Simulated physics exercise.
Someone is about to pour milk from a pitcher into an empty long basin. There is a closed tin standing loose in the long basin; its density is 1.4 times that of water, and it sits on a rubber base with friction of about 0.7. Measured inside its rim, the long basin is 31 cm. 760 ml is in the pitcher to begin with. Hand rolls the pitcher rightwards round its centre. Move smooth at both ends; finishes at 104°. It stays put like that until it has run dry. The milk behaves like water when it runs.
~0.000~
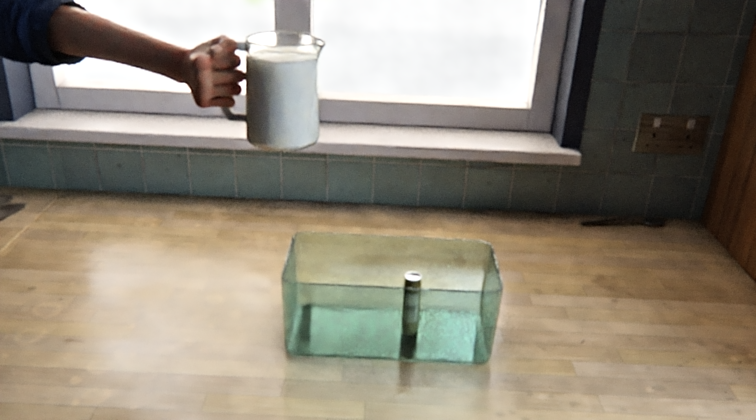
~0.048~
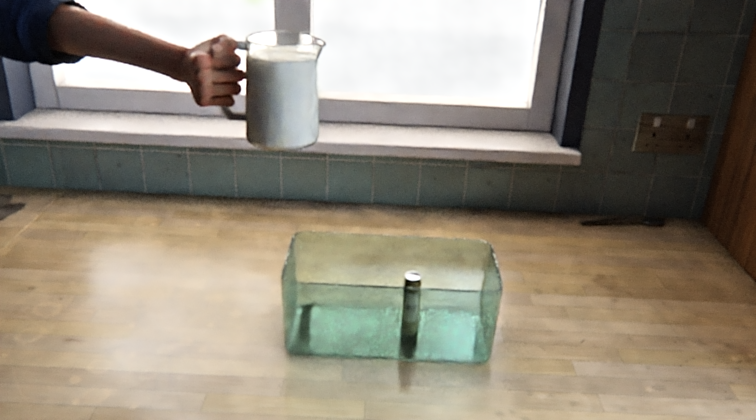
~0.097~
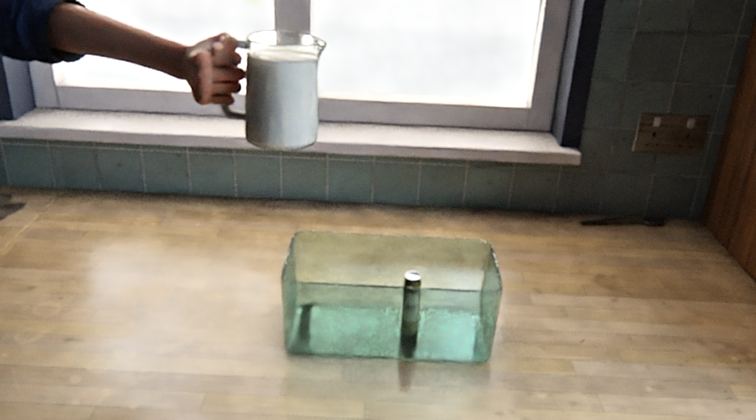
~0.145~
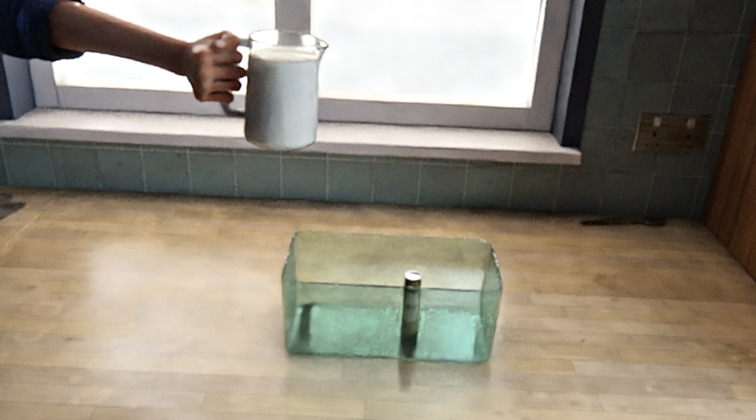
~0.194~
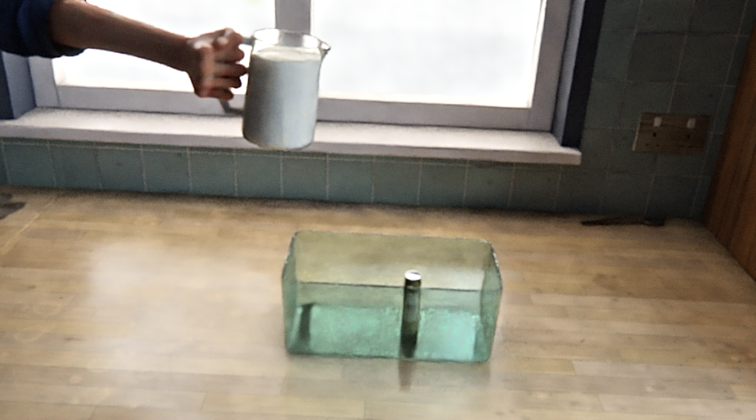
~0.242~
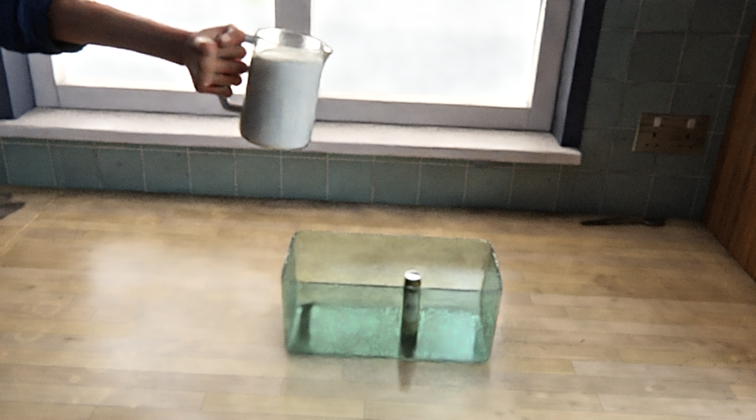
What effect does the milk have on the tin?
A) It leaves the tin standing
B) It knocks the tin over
Option B: It knocks the tin over.
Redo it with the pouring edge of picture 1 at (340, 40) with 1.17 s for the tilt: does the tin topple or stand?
Then the tin remains standing.
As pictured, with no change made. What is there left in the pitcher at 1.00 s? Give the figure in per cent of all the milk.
About 46 percent.
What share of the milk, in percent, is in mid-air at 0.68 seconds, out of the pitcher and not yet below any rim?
Roughly 10 %.
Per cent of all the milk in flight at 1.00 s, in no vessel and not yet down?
It comes to some 30 percent of the total.
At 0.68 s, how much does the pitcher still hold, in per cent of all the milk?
Still held: Roughly 90 % of the total.
By 0.68 s the tilt is 63° and 89 per cent is still to pour; the tin stands where it began.
By 1.00 s the tilt is 97° and 46 per cent is still to pour; the tin leans 7°.
By 1.34 s the tilt is 104° and 8 per cent is still to pour; the tin lies on its side.
By 1.70 s the tilt is 104° and 1 per cent is still to pour; the tin lies on its side.
At rest the tin lies on its side.
